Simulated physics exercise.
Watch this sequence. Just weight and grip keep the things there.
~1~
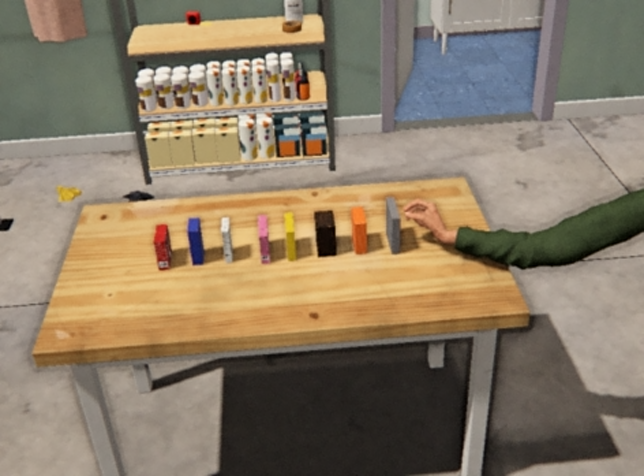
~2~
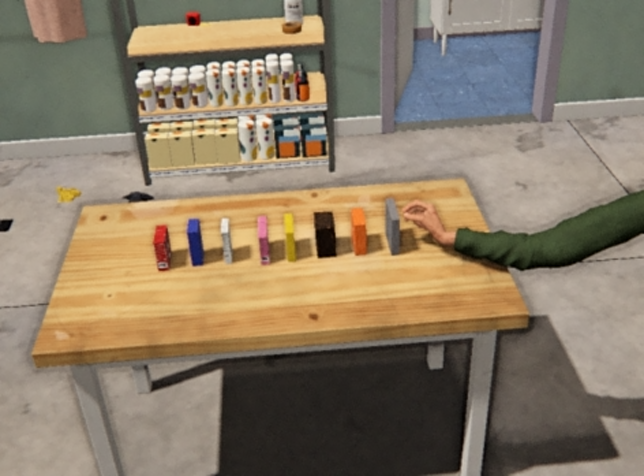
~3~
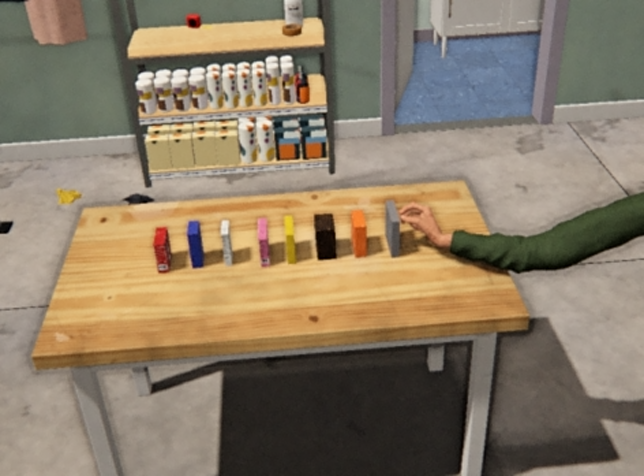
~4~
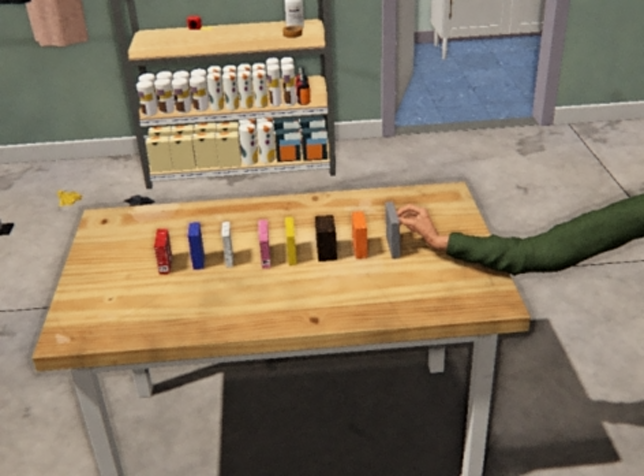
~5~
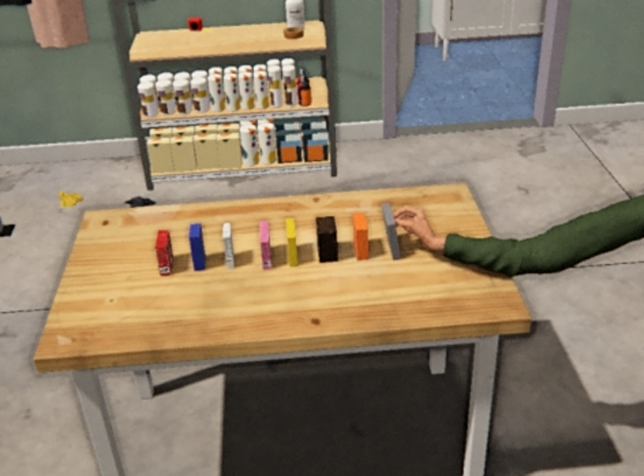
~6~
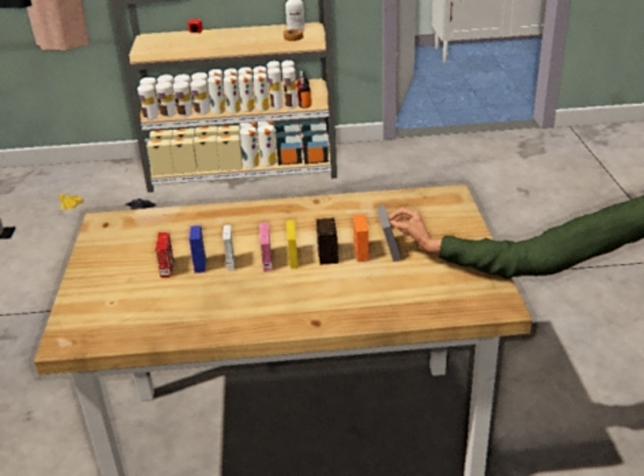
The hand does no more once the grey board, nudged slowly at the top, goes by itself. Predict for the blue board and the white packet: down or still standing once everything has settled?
Once it settles - blue board: Still standing, white packet: Still standing.
Then, 0.20 s later than the last frame, grey board 46° over; orange board tilted by 13°.
Then, 0.50 s later than the last frame, grey board 64° over; orange board tilted by 31°.
When it is over, left askew, orange board; the other 5 as before. End places, in pixels of the last picture, blue board near (198, 249), white packet near (229, 248).
